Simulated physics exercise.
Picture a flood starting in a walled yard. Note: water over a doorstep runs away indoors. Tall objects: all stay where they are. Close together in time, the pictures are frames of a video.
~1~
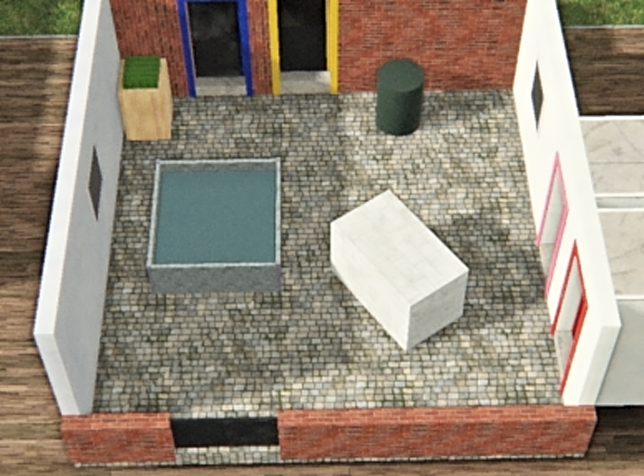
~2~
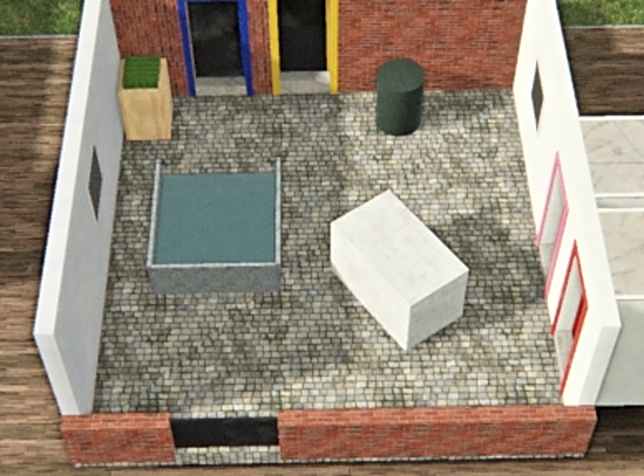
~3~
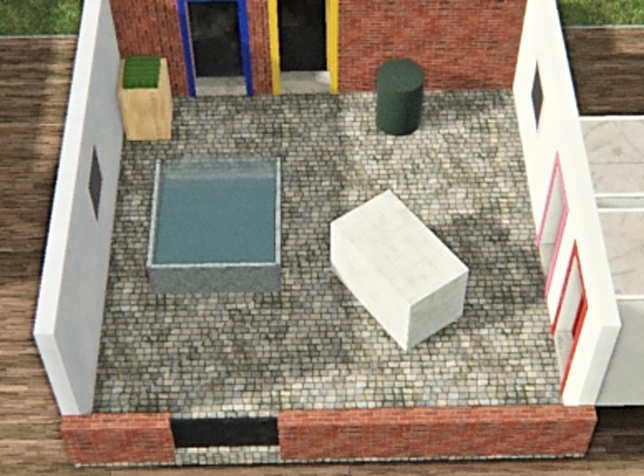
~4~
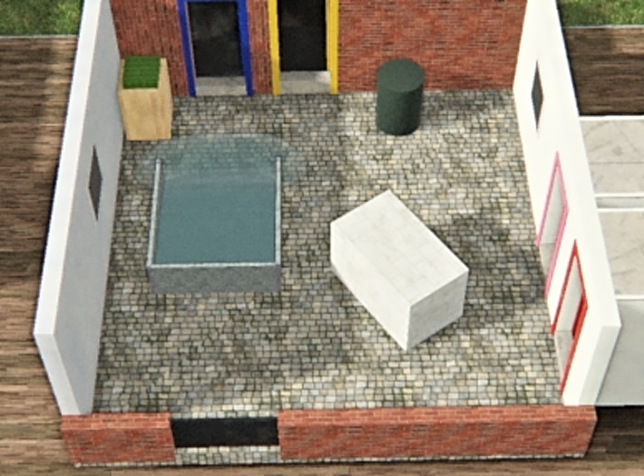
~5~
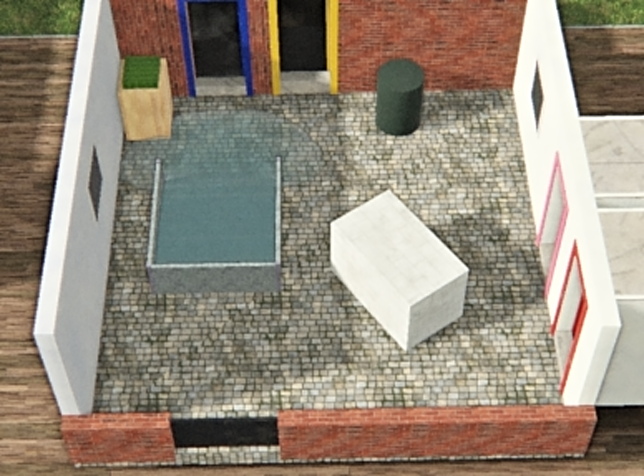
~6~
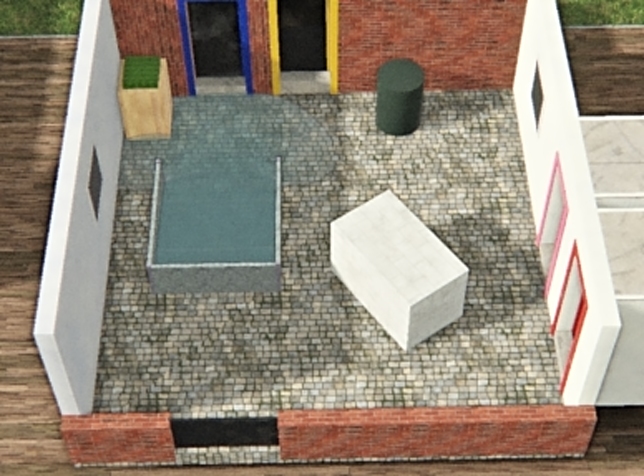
To begin with, a square stone tank of still blue-green water sits in a cobbled, walled yard beside a white block. Then the tank's far side is open, and water pours out through the gap, spreading in a thin, widening sheet across the cobbles toward the planter and the blue-framed doorway.
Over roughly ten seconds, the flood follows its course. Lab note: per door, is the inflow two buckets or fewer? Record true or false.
Yellow door true; blue door false; red door true; pink door true.
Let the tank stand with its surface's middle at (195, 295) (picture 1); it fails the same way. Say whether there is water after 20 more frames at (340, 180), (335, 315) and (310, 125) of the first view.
Going through the three spots in turn: Gets wet, stays untouched, gets wet.
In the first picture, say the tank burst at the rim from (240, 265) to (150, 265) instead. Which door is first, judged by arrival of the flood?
Answer: The red one.
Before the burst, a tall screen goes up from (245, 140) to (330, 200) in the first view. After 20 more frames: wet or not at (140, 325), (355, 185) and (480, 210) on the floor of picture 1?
Results in order: Swamped / swamped / bone-dry.
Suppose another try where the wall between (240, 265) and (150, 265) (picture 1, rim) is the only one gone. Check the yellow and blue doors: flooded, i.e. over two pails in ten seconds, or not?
Yellow: Falls short; blue: Falls short.
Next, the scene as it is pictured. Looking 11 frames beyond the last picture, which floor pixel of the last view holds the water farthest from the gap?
Close to (461, 92), I think.
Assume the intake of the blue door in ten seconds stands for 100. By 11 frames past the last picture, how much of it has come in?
Around 65 percent.
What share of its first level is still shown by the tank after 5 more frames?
Roughly 52 per cent.
A moment on, water covers 20 % of the floor; the yellow door wet at the sill, nothing in, the blue door over two buckets in, the red door not reached, the pink door not reached.
Next, water covers 25 % of the floor; the yellow door wet at the sill, nothing in, the blue door far over two buckets in, the red door not reached, the pink door not reached.
Then, water covers 40 % of the floor; the yellow door wet at the sill, nothing in, the blue door far over two buckets in, the red door not reached, the pink door not reached.
Later, water covers 70 % of the floor; the yellow door wet at the sill, nothing in, the blue door far over two buckets in, the red door wet at the sill, nothing in, the pink door wet at the sill, nothing in.
In the end, water covers 95 % of the floor; the yellow door wet at the sill, nothing in, the blue door far over two buckets in, the red door wet at the sill, nothing in, the pink door wet at the sill, nothing in.
